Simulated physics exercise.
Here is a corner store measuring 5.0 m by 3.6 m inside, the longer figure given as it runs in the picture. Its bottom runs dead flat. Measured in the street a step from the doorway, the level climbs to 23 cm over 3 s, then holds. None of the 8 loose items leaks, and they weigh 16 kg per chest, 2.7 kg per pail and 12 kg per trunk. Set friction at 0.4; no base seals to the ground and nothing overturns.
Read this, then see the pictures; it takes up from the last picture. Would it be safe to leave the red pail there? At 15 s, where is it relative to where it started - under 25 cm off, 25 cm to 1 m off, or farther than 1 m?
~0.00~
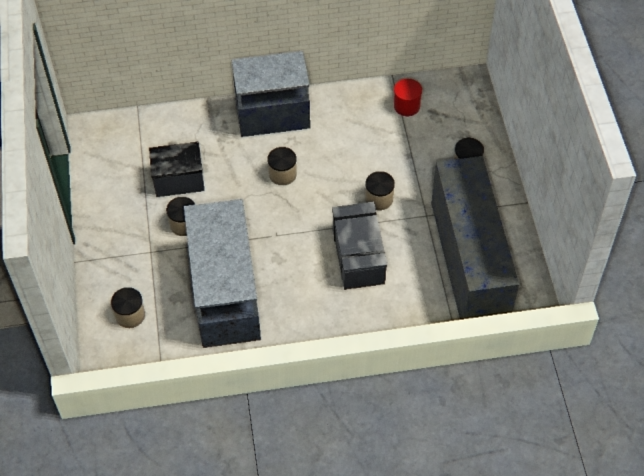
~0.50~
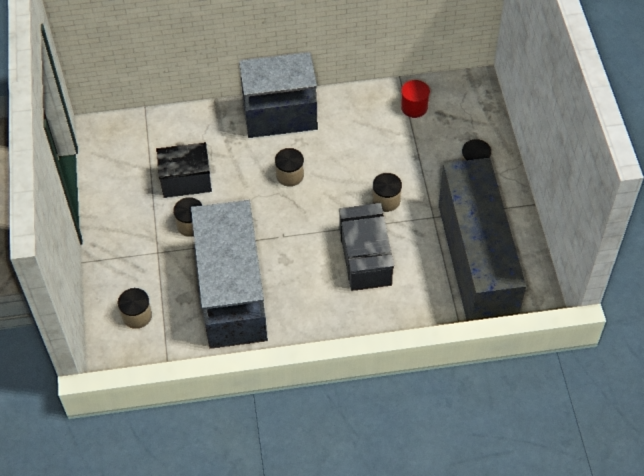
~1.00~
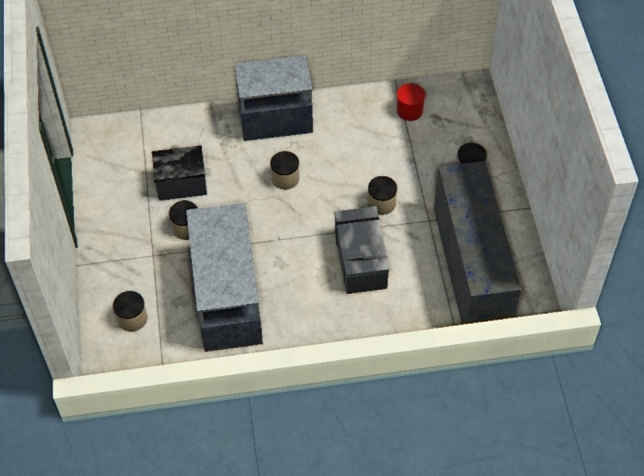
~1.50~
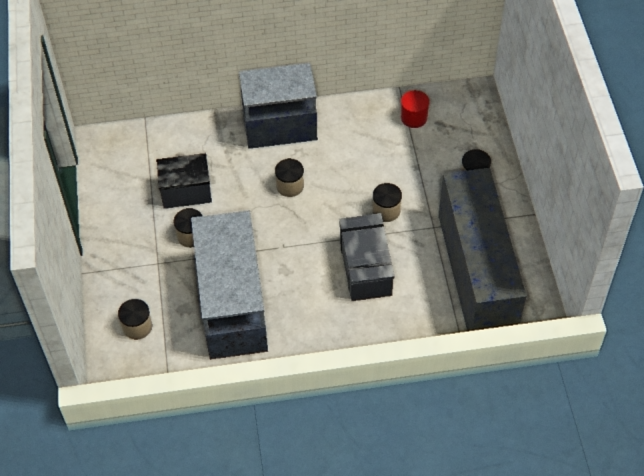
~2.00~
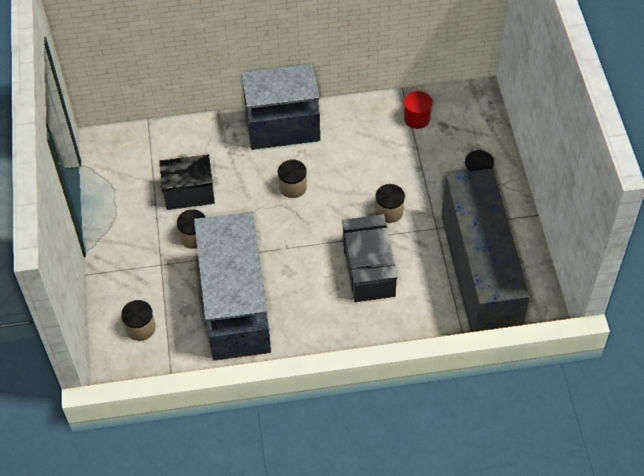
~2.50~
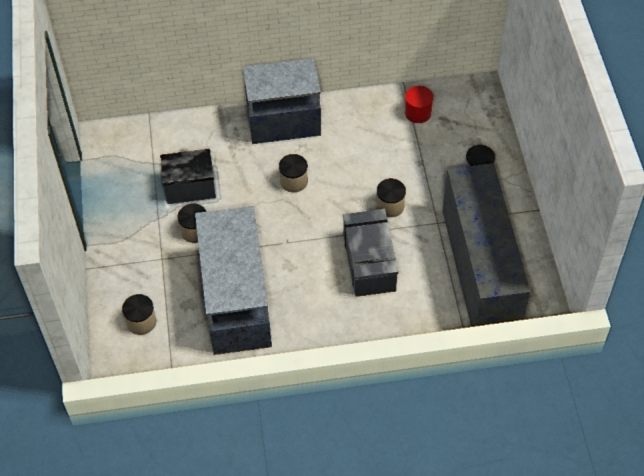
It ends a short distance off.
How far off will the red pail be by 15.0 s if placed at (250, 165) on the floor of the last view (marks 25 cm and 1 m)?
Result: It drifts a great deal.
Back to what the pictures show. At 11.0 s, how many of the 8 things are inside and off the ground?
That would be 8 of them.
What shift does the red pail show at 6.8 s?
Close to 80 cm.
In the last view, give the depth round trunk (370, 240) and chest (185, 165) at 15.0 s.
About 12 and 17 cm.
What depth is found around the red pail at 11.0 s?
Close to 13 centimetres.
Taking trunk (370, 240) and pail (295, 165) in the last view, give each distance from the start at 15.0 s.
The first is 50 cm from its start, the second 250 cm.
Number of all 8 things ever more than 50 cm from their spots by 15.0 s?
8.
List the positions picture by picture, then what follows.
In the first frame, the red pail at (408, 89) rests on the ground; 0.0 m2 under water; 0 of 8 have shifted.
In the second frame, the red pail at (416, 91), on the bottom; water covers 0.0 m2; 0 of 8 have shifted.
In the third frame, the red pail at (411, 94) rests on the ground; water covers 0.0 m2; 0 of 8 have shifted.
In the fourth frame, the red pail at (415, 101) rests on the ground; 0.0 m2 under water; 0 of 8 have shifted.
In the fifth frame, the red pail at (418, 102), on the bottom; water covers 0.3 m2; 0 of 8 have shifted.
In the sixth frame, the red pail at (419, 96), on the bottom; 0.9 m2 under water; 0 of 8 have shifted.
After 3.5 s the red pail is near (419, 96), 0.0 m from its start, aground; 0 afloat.
After 6.8 s the red pail is near (494, 87), 0.9 m from its start, afloat; 5 afloat.
After 11.0 s the red pail is near (497, 81), 0.9 m from its start, afloat; 8 afloat.
After 15.0 s the red pail is near (446, 63), 0.5 m from its start, afloat; 8 afloat.
